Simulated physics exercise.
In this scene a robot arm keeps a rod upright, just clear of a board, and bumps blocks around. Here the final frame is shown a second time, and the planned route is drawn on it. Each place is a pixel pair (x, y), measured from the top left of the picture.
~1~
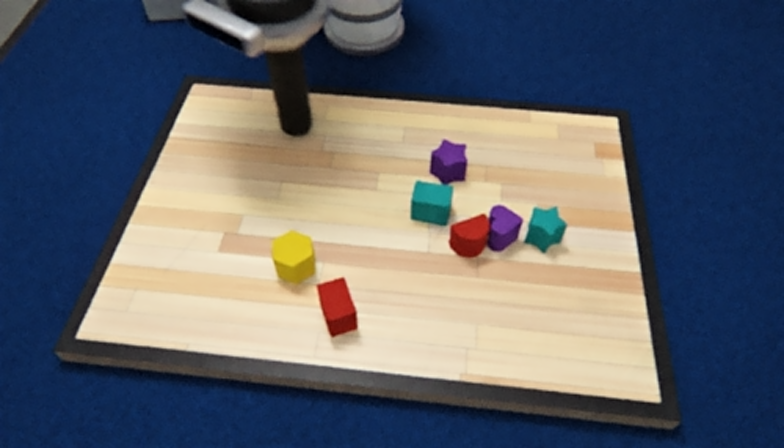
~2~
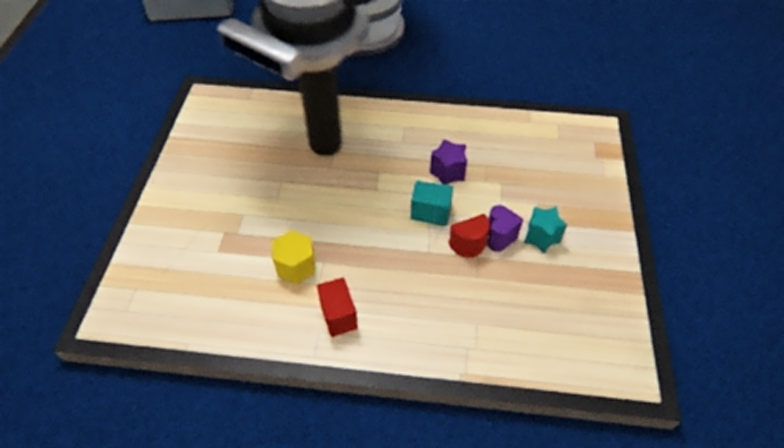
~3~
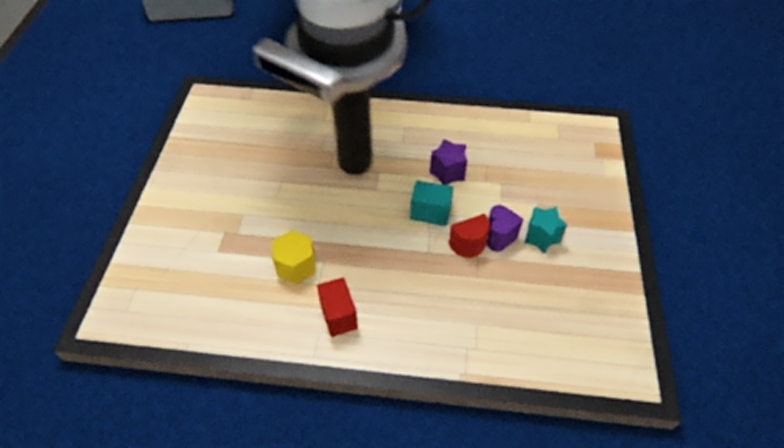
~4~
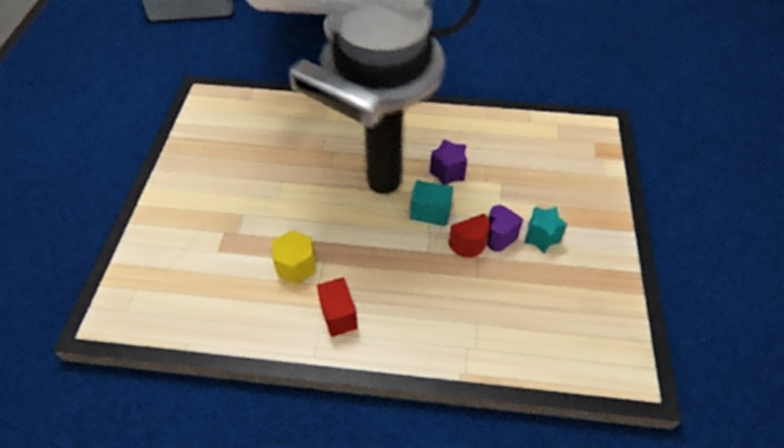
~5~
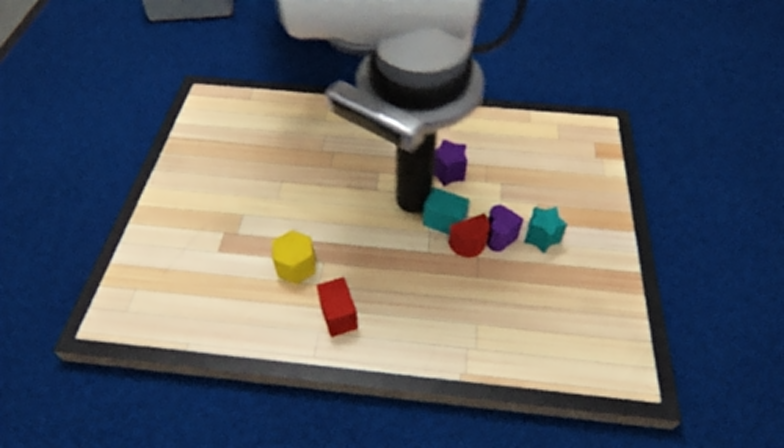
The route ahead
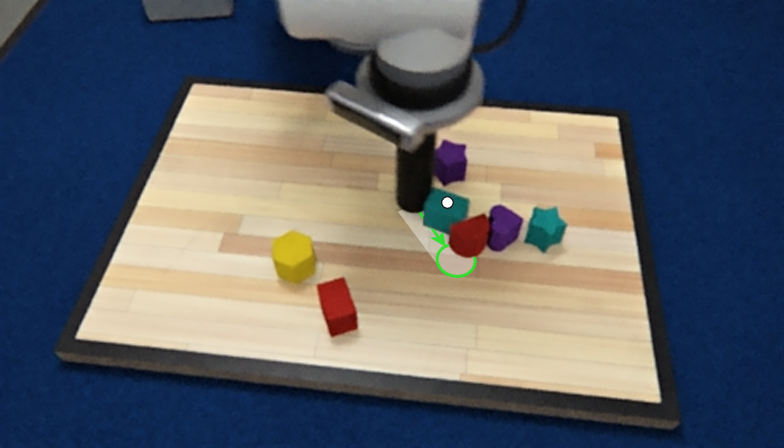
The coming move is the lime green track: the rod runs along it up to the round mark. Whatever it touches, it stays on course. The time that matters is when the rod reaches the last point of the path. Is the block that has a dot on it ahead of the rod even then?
I'd say yes.
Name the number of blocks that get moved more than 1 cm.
My prediction: Two blocks.
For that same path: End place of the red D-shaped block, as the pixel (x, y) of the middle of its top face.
I'd say the red D-shaped block ends with its top centre at (533, 268).
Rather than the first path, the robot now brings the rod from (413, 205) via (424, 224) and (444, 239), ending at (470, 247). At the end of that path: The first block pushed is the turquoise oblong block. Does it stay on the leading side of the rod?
It holds its place in front.
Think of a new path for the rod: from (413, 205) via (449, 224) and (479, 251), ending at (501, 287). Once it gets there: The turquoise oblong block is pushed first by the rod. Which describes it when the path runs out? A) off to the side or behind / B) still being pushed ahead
B
Path on the board, in a line from (413, 205) to (456, 260); the dot is on the turquoise oblong block.
On the path given first. Halfway along, rod (435, 228); turquoise oblong block (472, 230); red D-shaped block (499, 250), turned 40° anticlockwise; purple heart-shaped block (508, 219), turned 15° anticlockwise.
At the end, rod (457, 256); turquoise oblong block (500, 254), turned 15° anticlockwise; purple star in place; red D-shaped block (533, 268), turned 55° anticlockwise; purple heart-shaped block (509, 219), turned 25° anticlockwise.
